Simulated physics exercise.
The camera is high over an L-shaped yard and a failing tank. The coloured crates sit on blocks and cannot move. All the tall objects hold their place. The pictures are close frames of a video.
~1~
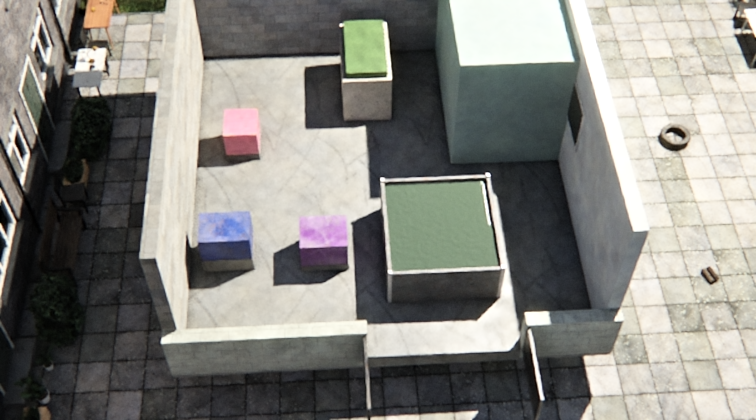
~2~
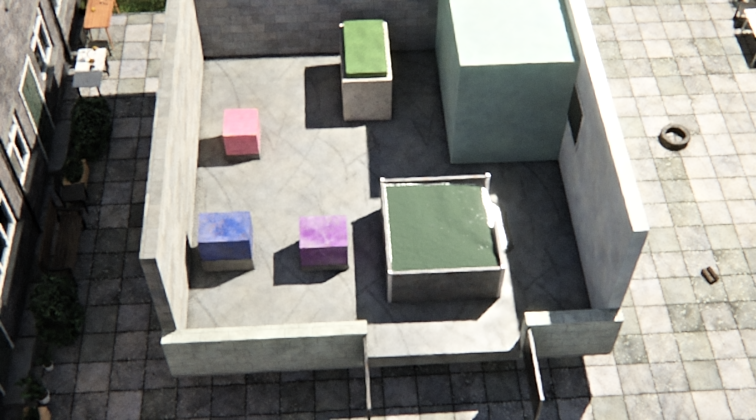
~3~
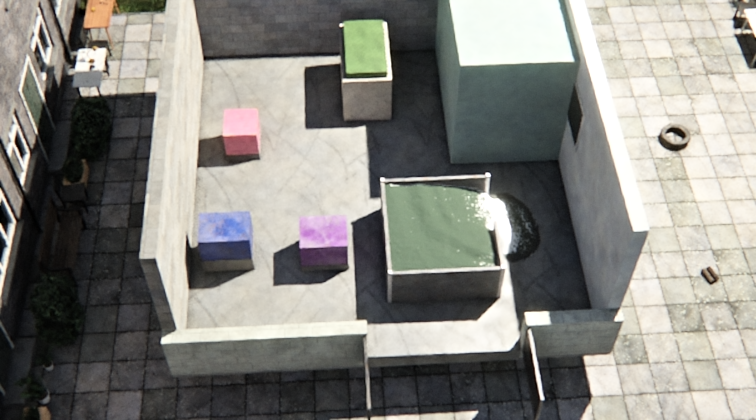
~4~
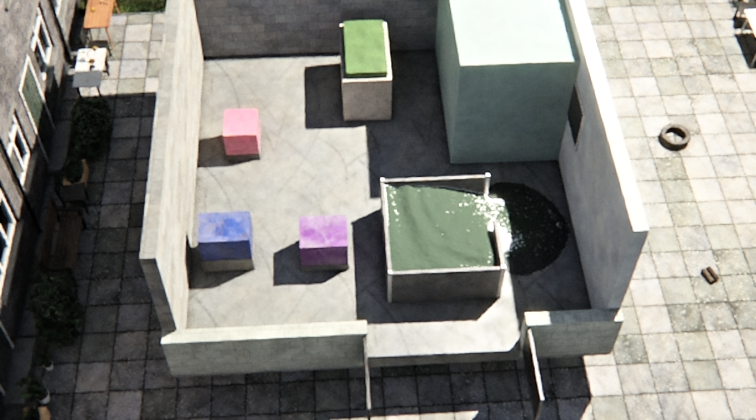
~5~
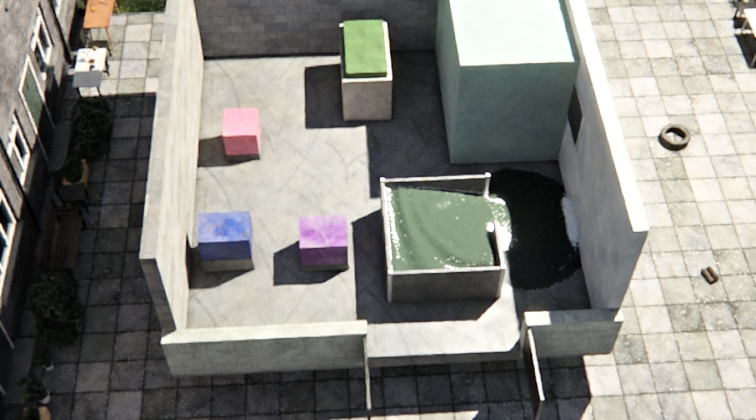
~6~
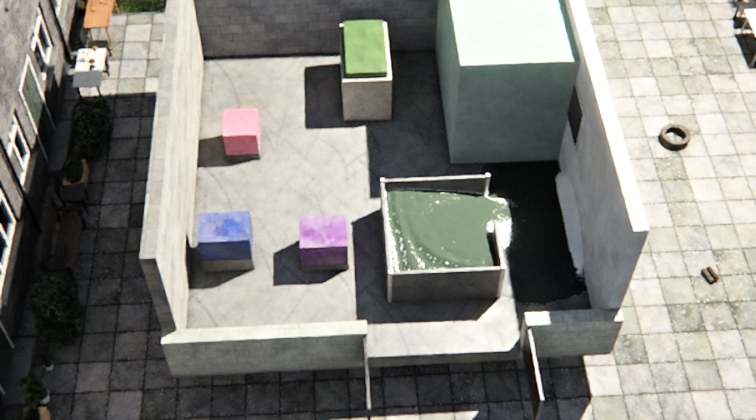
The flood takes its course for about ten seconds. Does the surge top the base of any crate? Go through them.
One by one: The pink crate escapes dry; the purple crate escapes dry; the blue crate escapes dry.
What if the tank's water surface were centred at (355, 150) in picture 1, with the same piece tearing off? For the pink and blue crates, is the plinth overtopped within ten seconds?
The pink crate escapes it; the blue crate is spared.
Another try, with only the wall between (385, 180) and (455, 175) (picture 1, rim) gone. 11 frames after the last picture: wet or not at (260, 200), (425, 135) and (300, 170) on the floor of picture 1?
As listed: Not flooded, covered, under water.
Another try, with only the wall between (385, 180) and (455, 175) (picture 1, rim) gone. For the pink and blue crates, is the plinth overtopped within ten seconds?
The pink one ends up wet, the blue one remains dry.
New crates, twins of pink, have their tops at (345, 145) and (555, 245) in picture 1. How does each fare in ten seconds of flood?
In that order: Takes water, is topped.
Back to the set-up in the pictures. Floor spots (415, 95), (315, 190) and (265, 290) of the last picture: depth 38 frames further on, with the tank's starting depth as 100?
Roughly 0, 4 and 6 per cent, in turn.
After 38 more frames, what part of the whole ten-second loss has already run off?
I make it 50 per cent.
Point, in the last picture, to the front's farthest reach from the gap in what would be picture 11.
Roughly at (589, 334).
A moment on, water covers 10 % of the floor; the pink crate not reached, the purple crate not reached, the blue crate not reached.
Next, water covers 20 % of the floor; the pink crate not reached, the purple crate not reached, the blue crate not reached.
Then, water covers 50 % of the floor; the pink crate water round its plinth, the purple crate water round its plinth, the blue crate water round its plinth.
Later, water covers 75 % of the floor; the pink crate water round its plinth, the purple crate water round its plinth, the blue crate water round its plinth.
In the end, water covers 90 % of the floor; the pink crate stayed above the water, the purple crate stayed above the water, the blue crate stayed above the water.
